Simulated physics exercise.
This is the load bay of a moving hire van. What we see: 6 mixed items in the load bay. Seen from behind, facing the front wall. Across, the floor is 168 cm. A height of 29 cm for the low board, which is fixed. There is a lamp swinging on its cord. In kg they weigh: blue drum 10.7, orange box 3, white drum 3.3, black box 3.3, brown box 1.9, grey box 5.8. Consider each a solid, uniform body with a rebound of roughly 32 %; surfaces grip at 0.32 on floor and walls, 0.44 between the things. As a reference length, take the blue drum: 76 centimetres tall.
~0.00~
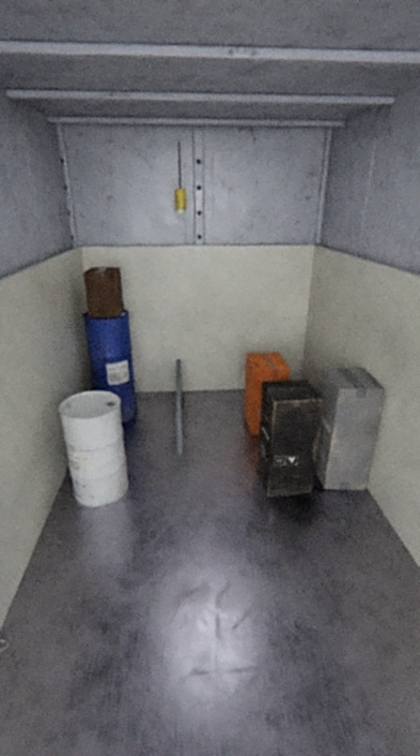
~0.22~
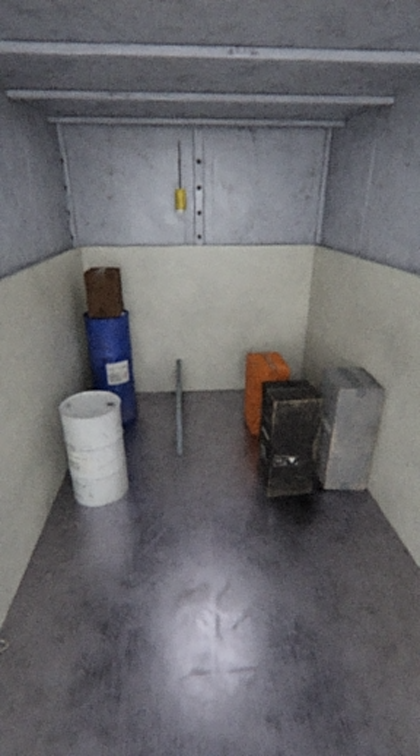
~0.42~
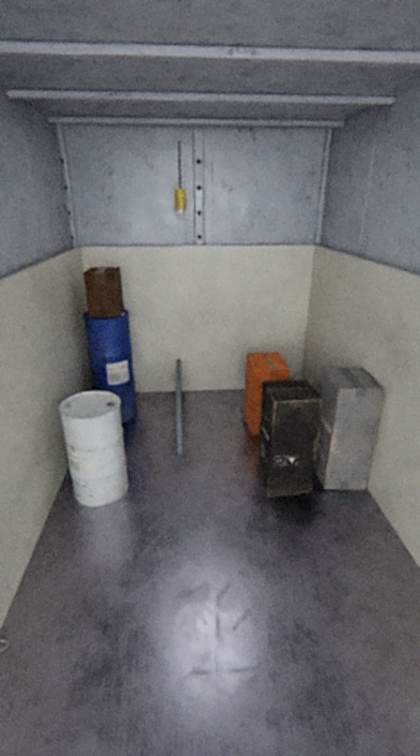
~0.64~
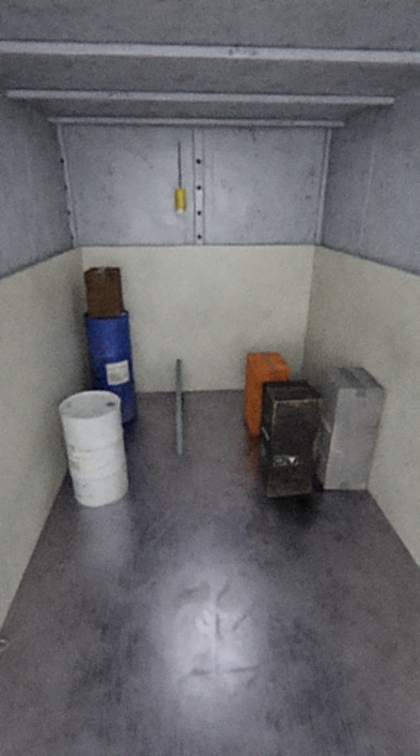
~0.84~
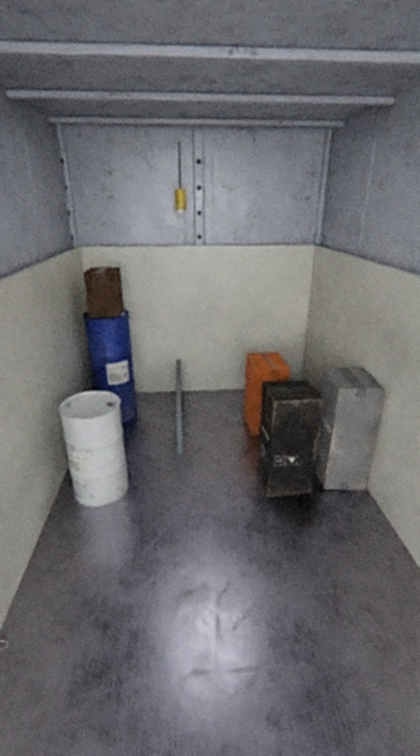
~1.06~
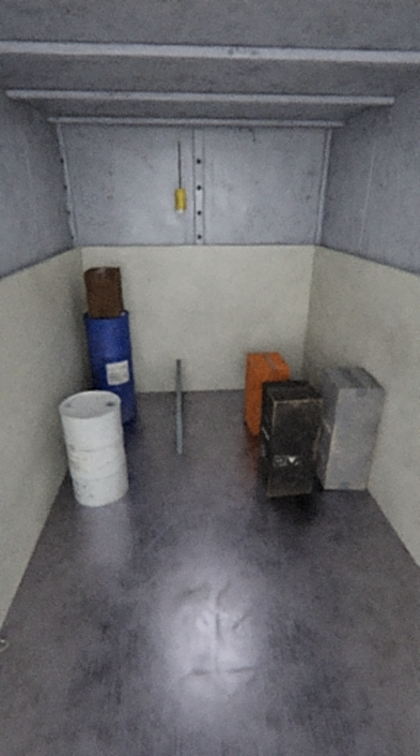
In the load bay of a van, seen from behind and facing the front wall, pale panels line the lower walls beneath grey metal. A brown box sits on a blue drum behind a white drum on the left, orange, black and grey boxes stand on the right, and a yellow lamp hangs above a low board. Nothing visibly shifts, and the camera stays still.
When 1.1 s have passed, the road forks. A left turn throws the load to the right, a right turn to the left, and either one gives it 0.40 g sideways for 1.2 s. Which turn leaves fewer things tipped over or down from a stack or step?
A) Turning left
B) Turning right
B.
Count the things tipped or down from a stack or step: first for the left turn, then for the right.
With a left turn it's 2; with a right turn it's 0.
Turning left. At 1.76 s, force 0.40 g right; blue drum leaning 9° near (122, 364); orange box slid 8 cm near (276, 393); brown box leaning 9°.
After 2.06 s, force 0.38 g right; blue drum leaning 36° near (151, 363); orange box slid 22 cm near (297, 392); brown box leaning 36°.
After 2.46 s, steady run; brown box now down from a stack or step; blue drum leaning 55° near (157, 366); orange box slid 32 cm near (311, 392).
At rest (3.3 s), down from a stack or step, brown box; tipped over in the load bay, blue drum; not toppled but over 15 cm from the start, orange box and white drum; the other 2 in place, give or take 15 cm. Seen from the same camera at the end, blue drum near (154, 369), orange box near (311, 392).
Turning right instead, nothing is lost, 0 of 6 in all.
